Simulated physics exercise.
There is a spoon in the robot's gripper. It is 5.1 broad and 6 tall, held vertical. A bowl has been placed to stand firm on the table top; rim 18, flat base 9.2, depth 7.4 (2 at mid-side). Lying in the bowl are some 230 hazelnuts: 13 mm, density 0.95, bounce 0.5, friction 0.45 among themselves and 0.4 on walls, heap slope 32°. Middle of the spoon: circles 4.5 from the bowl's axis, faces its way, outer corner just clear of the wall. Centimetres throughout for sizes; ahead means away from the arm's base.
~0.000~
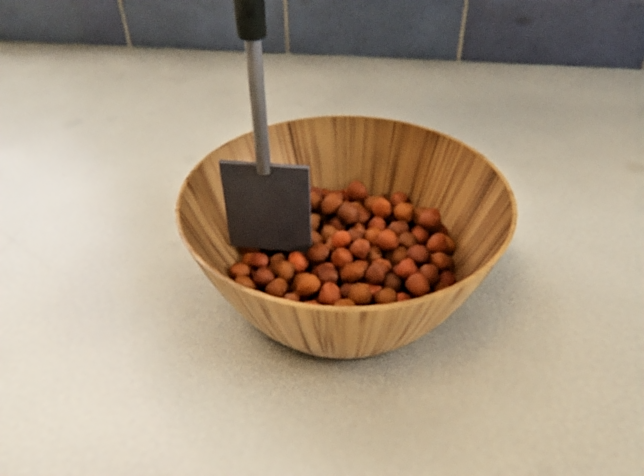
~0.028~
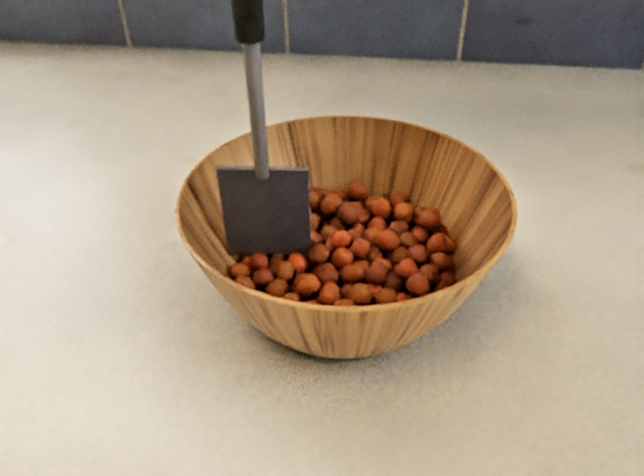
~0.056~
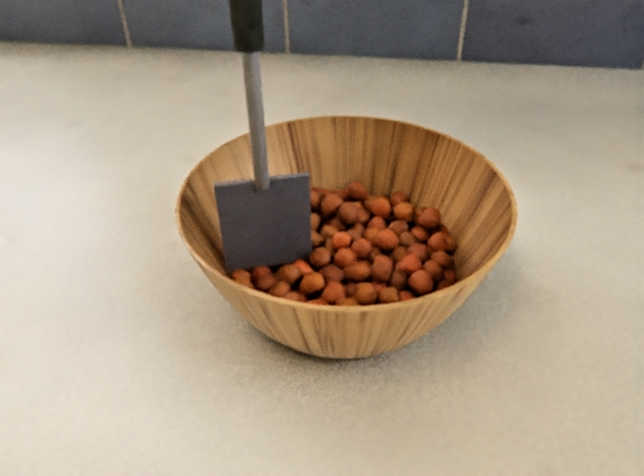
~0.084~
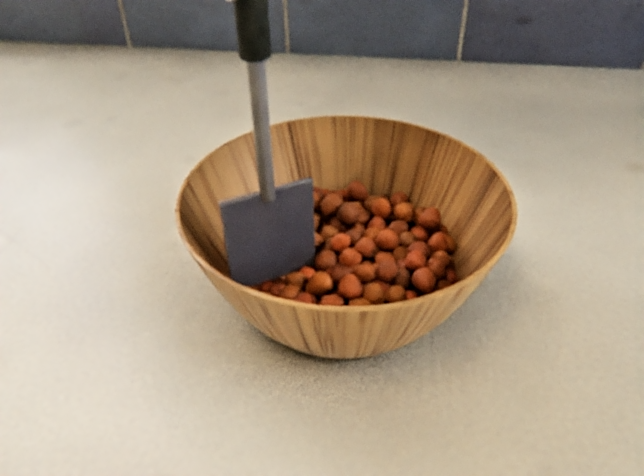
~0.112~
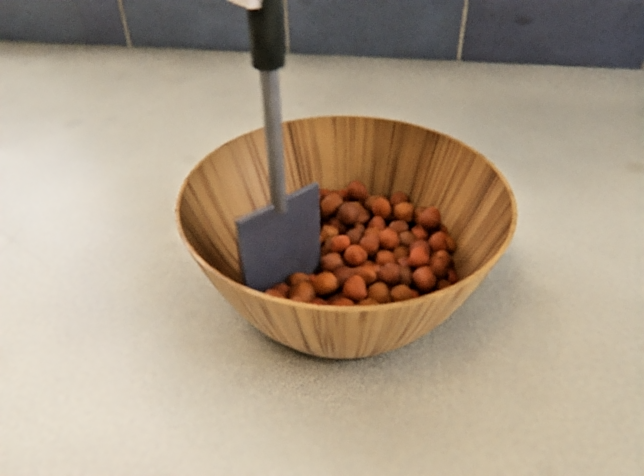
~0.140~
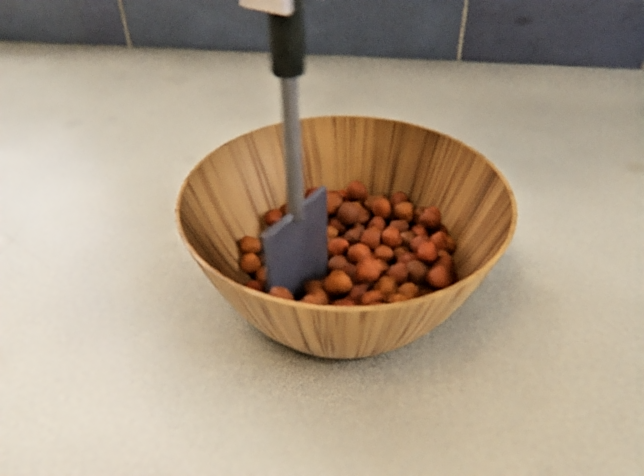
At first, a flat, dark square-bladed utensil stands upright at the left side of a wooden bowl of reddish-brown nuts, its blade facing the viewer. It lowers slightly, then turns and shifts a short way right through the nuts, its blade looking narrower, while the bowl stays still.
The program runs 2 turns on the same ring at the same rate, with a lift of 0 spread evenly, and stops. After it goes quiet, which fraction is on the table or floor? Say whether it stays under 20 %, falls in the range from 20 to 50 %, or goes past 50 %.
The share stays under 20 %.
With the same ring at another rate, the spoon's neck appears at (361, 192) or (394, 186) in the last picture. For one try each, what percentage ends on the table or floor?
Roughly 35 per cent on the first try and 40 per cent on the second.
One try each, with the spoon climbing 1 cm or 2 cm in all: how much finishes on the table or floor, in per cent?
Some 5 and some 5 per cent.
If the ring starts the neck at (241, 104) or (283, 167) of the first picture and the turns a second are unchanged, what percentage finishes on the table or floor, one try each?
About 0 and 5 per cent.
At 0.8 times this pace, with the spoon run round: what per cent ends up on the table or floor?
Roughly 10 per cent.
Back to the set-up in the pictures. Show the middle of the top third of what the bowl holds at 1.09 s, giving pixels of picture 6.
It is centred roughly at (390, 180).
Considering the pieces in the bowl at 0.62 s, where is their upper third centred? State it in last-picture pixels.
Around pixel (255, 208).
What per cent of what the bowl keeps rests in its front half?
About 65 per cent.
After 0.62 s, 323° round, highest piece 8 above the table; 214 in the bowl, 7 on the table or floor, 5 in flight or on the tool.
After 1.09 s, 220° round, highest piece 9 above the table; 206 in the bowl, 19 on the table or floor, 1 in flight or on the tool.
After 1.53 s, 0° round, highest piece 6 above the table; 198 in the bowl, 28 on the table or floor.
After 2.23 s, 0° round, highest piece 6 above the table; 198 in the bowl, 28 on the table or floor.
In the end, 198 in the bowl, 28 on the table or floor. That is 12 % on the table or floor.
